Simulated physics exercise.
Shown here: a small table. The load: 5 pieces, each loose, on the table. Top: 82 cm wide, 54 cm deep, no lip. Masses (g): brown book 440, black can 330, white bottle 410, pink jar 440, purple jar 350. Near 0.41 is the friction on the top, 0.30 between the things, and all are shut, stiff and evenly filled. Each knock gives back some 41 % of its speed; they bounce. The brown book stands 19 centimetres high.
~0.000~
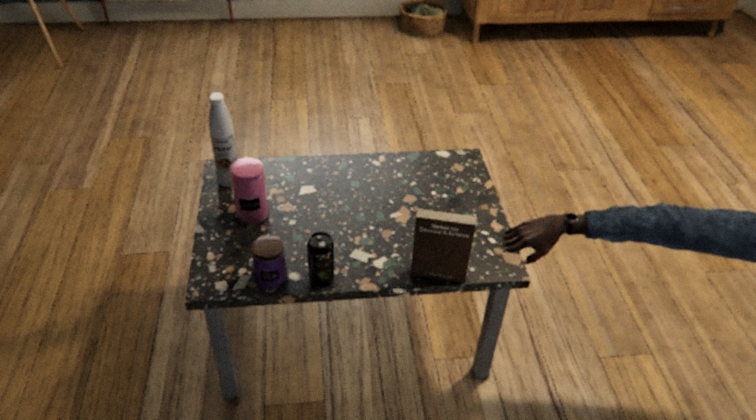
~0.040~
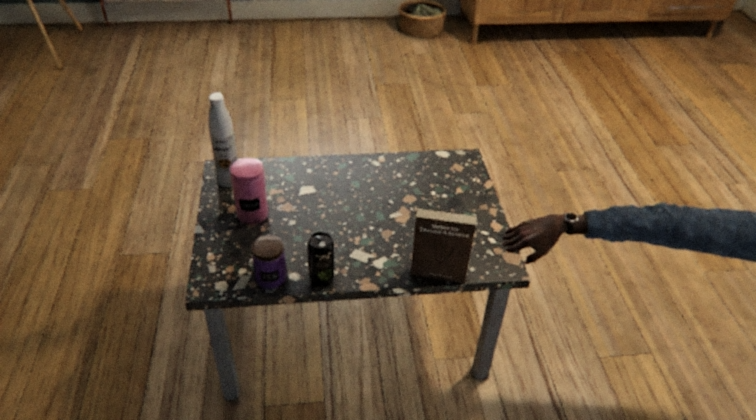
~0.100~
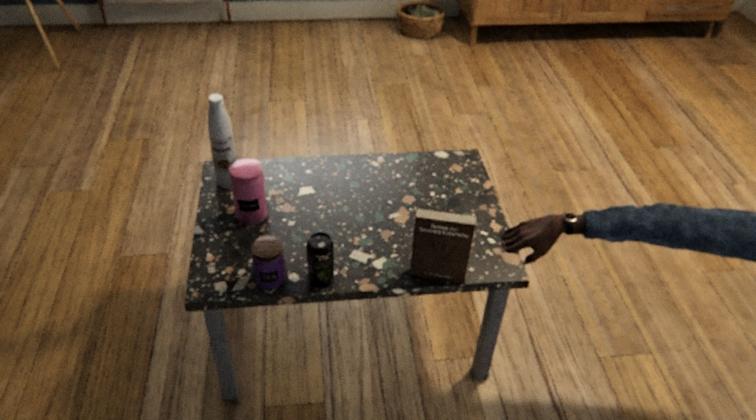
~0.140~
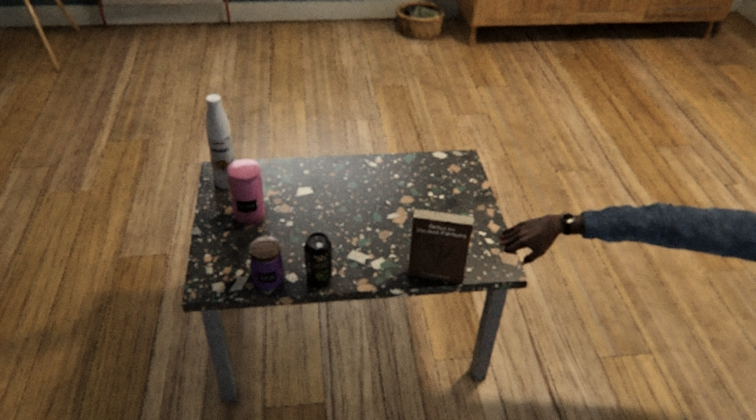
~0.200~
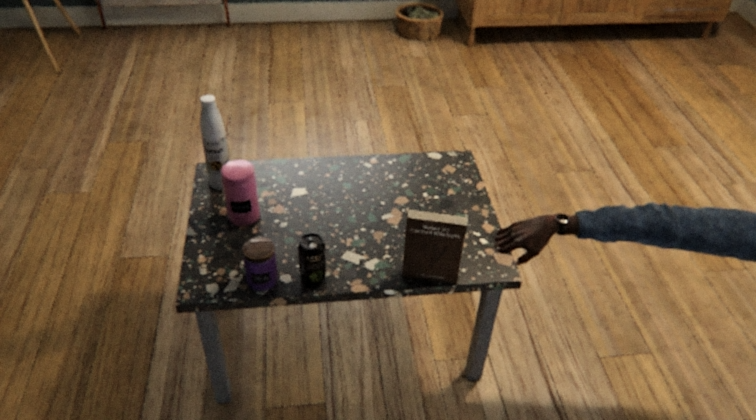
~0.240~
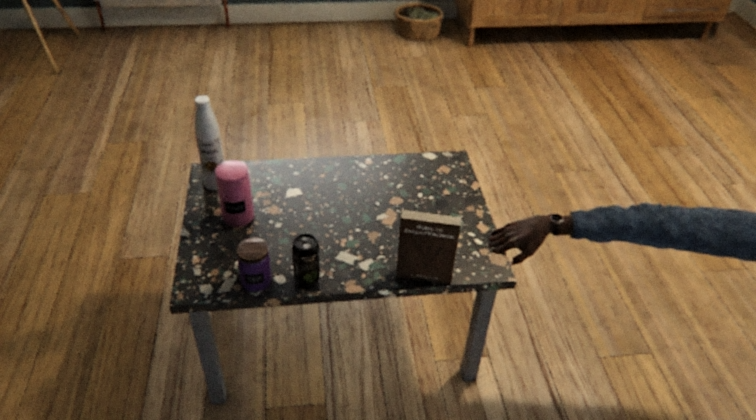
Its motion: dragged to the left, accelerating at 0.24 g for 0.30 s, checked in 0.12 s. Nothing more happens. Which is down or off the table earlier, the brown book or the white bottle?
Second.
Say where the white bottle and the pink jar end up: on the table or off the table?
The white bottle is not kept in bounds, the pink jar is kept in bounds.
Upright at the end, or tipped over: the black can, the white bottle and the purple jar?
Here's how it ends: The black can never goes down, the white bottle comes down, and the purple jar never goes down.
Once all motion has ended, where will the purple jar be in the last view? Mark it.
Roughly at (197, 268) in the last picture.
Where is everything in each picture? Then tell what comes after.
Brown book (442, 247); white bottle (223, 141), in the first frame.
Purple jar (269, 262); black can (321, 259), in the second frame.
Pink jar (249, 192); purple jar (269, 263), in the third frame.
Table along by 1 cm; black can (318, 260); pink jar (246, 193), in the fourth frame.
Table along by 2 cm; purple jar (261, 264); black can (312, 261), in the fifth frame.
Table along by 4 cm; brown book (428, 248); white bottle (209, 143), in the sixth frame.
Around 0.54 s, table along by 15 cm; white bottle at 23° to upright near (144, 146); brown book shifted 2 cm near (372, 252); purple jar shifted 2 cm.
Around 0.74 s, table along by 15 cm; white bottle now off the table; brown book shifted 2 cm near (372, 252); purple jar shifted 2 cm.
Around 0.84 s, table along by 15 cm; brown book shifted 2 cm near (372, 252); purple jar shifted 2 cm; black can shifted 2 cm.
Around 1.04 s, brown book resting near (372, 252).
Finally (1.2 s), off the table, white bottle; the other 4 still in place (within 5 cm). Final places as that camera would see them, brown book near (372, 252). Brown book was never lost; white bottle went at 0.60 s.
